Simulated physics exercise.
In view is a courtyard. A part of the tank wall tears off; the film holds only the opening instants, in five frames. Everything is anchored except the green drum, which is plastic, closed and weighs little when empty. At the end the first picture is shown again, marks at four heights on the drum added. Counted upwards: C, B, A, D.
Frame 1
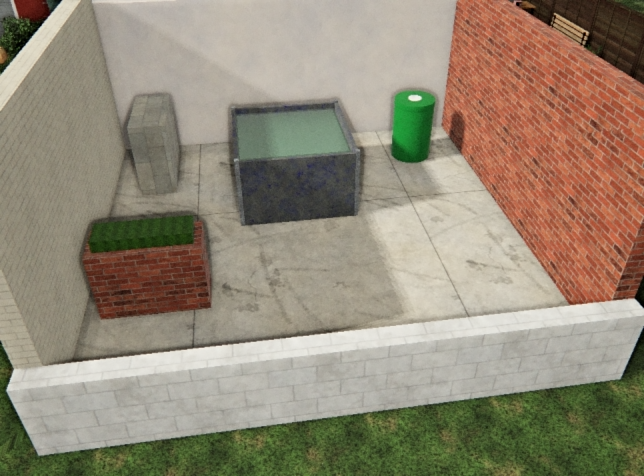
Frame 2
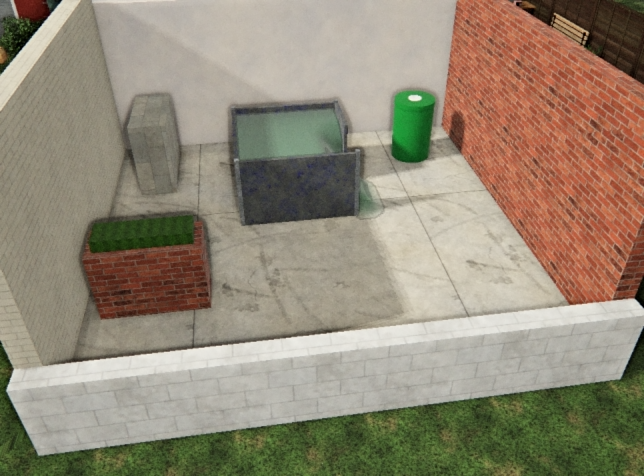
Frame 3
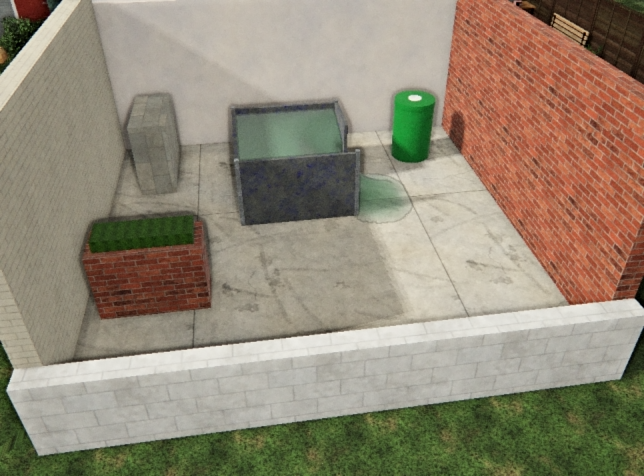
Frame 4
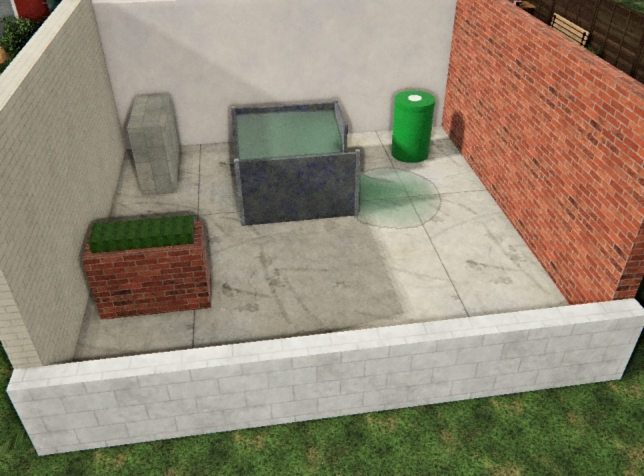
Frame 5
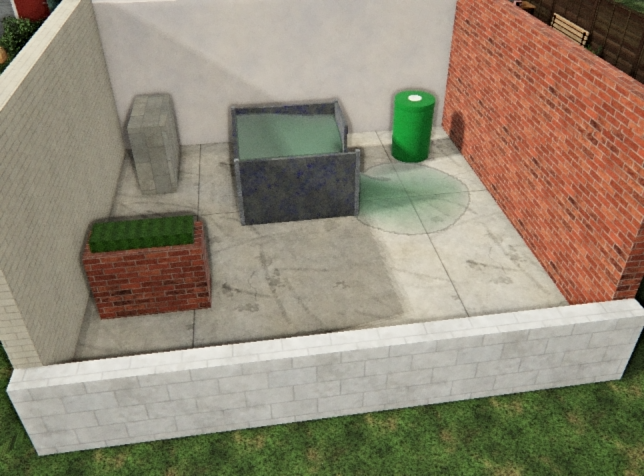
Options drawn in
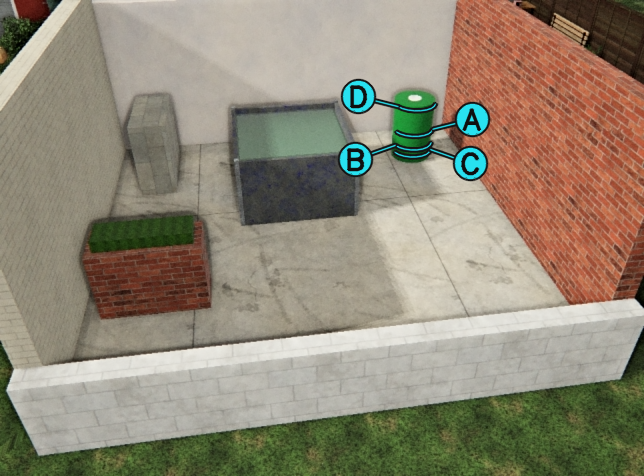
A dark stone tank of greenish water stands near the back of a paved courtyard, seen from above and in front, with grass beyond a low white block wall. A grey block and a brick planter of greenery sit at left, a green drum at right beside a red brick wall. Water escapes the tank's right side and spreads across the paving in a widening pale-green puddle, while the camera stays still.
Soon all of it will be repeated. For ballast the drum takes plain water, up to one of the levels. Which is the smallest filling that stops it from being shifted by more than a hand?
Choose B.
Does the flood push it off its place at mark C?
Yes.
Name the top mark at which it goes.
It is C.
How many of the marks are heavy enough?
Three.
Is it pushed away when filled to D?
No.
On the marked copy, A at (418, 136); B at (416, 149); C at (416, 156); D at (420, 110); from the bottom up C, B, A, D.
For mark A, it does not move.
For mark B, it does not move.
For mark C, it is pushed about half its own width away.
For mark D, it does not move.
